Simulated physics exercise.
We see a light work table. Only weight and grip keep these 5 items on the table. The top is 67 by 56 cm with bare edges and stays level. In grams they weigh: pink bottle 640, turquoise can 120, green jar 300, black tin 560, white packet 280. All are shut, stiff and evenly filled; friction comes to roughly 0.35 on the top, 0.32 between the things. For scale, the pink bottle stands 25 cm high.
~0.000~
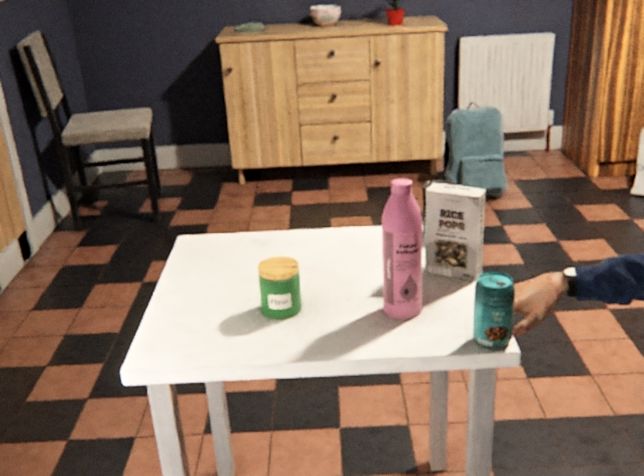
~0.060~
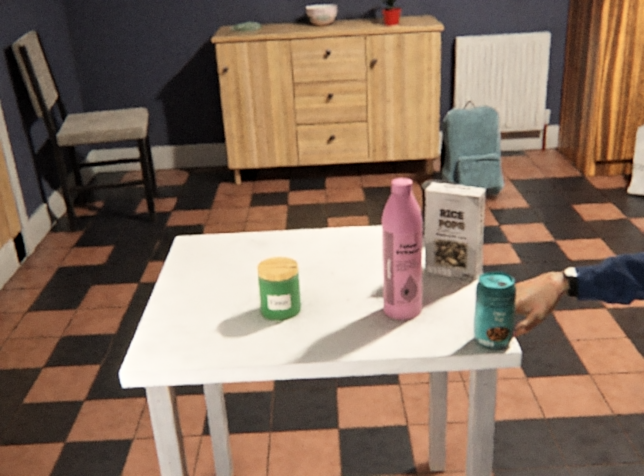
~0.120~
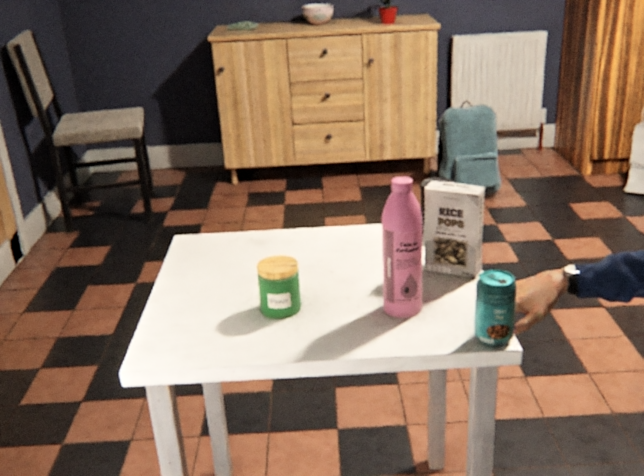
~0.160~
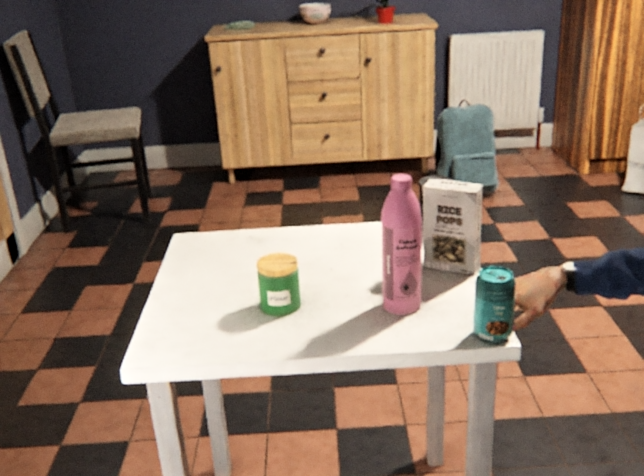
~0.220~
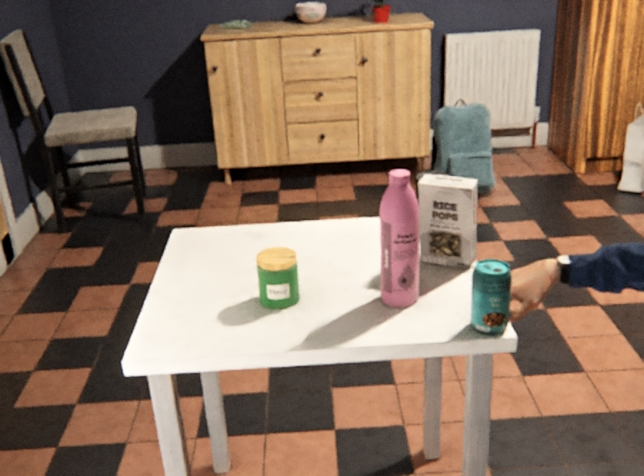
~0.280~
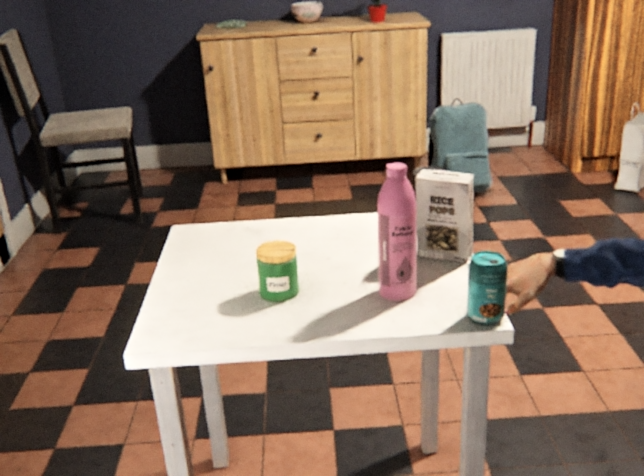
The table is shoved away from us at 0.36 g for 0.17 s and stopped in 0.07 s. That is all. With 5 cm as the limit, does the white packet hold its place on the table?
The white packet gets shifted.
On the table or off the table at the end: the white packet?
The white packet ends off the table.
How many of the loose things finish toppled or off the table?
In all, 2.
After 0.48 s, table along by 7 cm; white packet 32° off upright near (451, 207); pink bottle 30° off upright; green jar moved 3 cm.
After 0.68 s, table along by 7 cm; white packet now off the table; pink bottle on its side; black tin moved 3 cm.
After 0.98 s, table along by 7 cm; pink bottle on its side; black tin moved 3 cm; green jar moved 3 cm.
In the end (1.2 s), off the table, white packet; toppled on the table, pink bottle; the other 3 under 5 cm from the start.
